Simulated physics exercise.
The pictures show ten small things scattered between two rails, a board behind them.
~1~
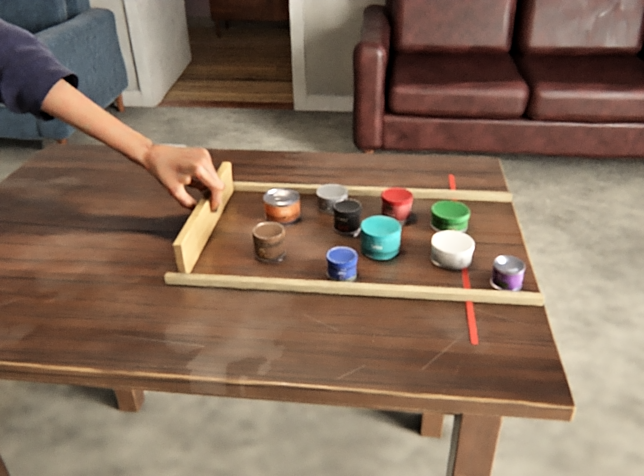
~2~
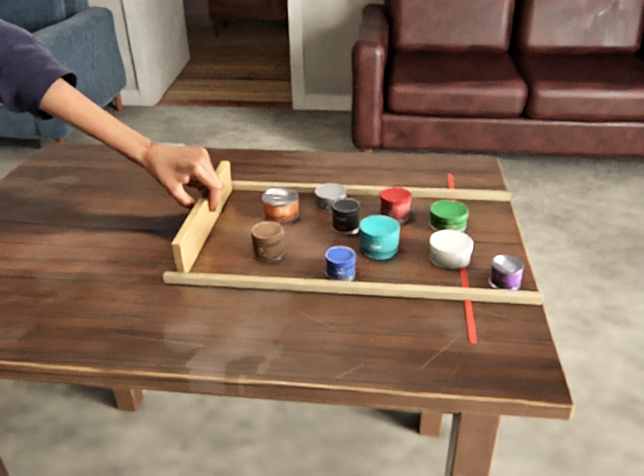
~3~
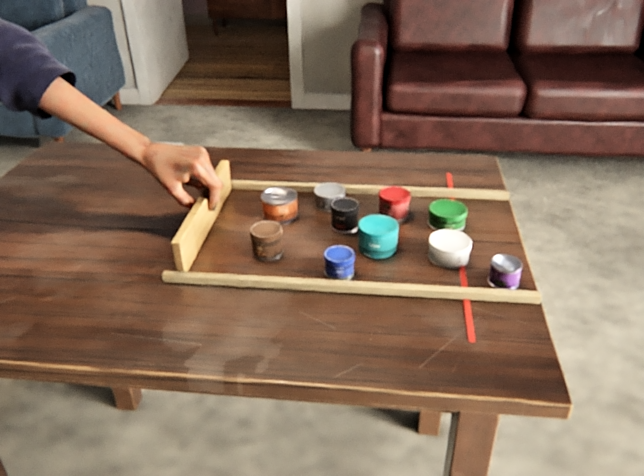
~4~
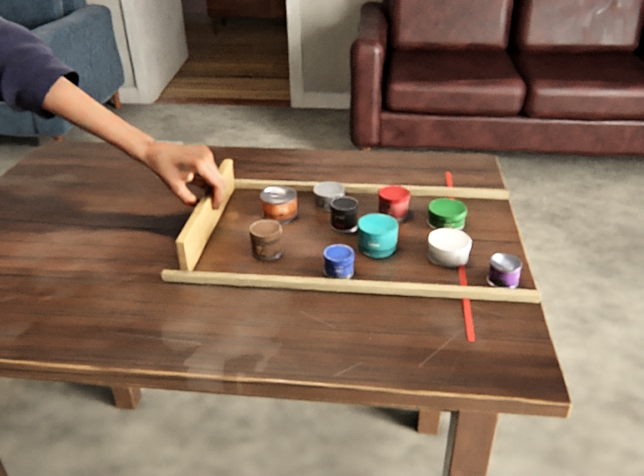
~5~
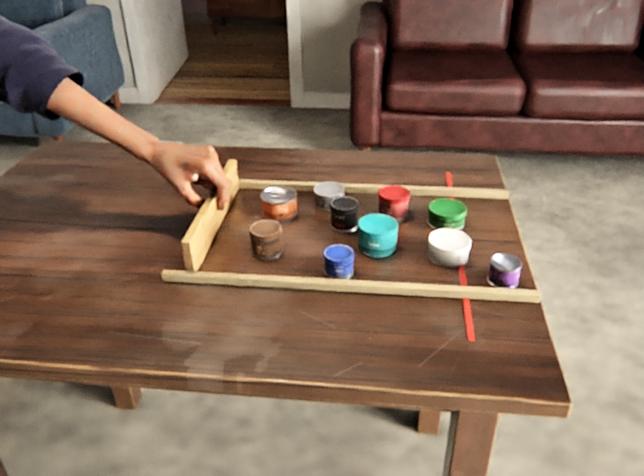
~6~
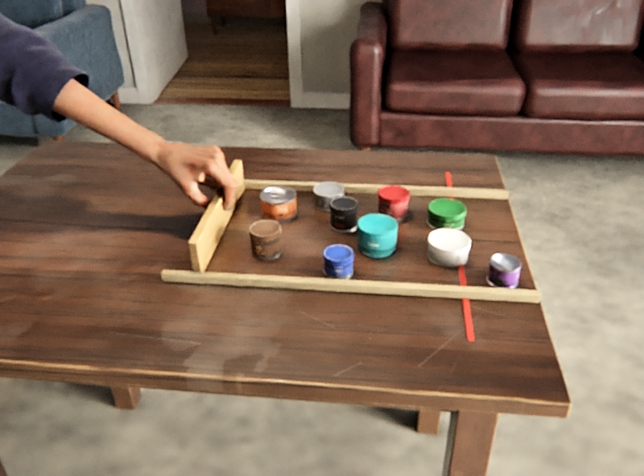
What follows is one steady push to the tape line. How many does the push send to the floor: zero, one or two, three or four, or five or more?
The number that fall off is one or two.
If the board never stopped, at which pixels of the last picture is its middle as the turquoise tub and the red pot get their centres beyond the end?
Near (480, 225) and (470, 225).
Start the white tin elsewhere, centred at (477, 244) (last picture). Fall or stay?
Then it goes over.
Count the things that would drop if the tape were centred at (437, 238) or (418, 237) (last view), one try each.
Down on the floor: 0 and 0.
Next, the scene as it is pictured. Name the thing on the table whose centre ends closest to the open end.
The green pot ends nearest.
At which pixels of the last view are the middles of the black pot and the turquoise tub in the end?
About (473, 228), and the other about (505, 240).
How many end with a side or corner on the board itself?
The number is 5.
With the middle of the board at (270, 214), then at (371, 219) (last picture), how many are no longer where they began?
At the one place 2, at the other 8.
Soon after, none off yet; purple pot at rest near (504, 272); green pot at rest near (446, 215); white tin at rest near (448, 248).
After that, none off yet; purple pot at rest near (504, 272); green pot displaced about its own width near (468, 222); white tin displaced about its own width near (499, 251).
In the end, the number that fall off is one or two; gone, white tin.
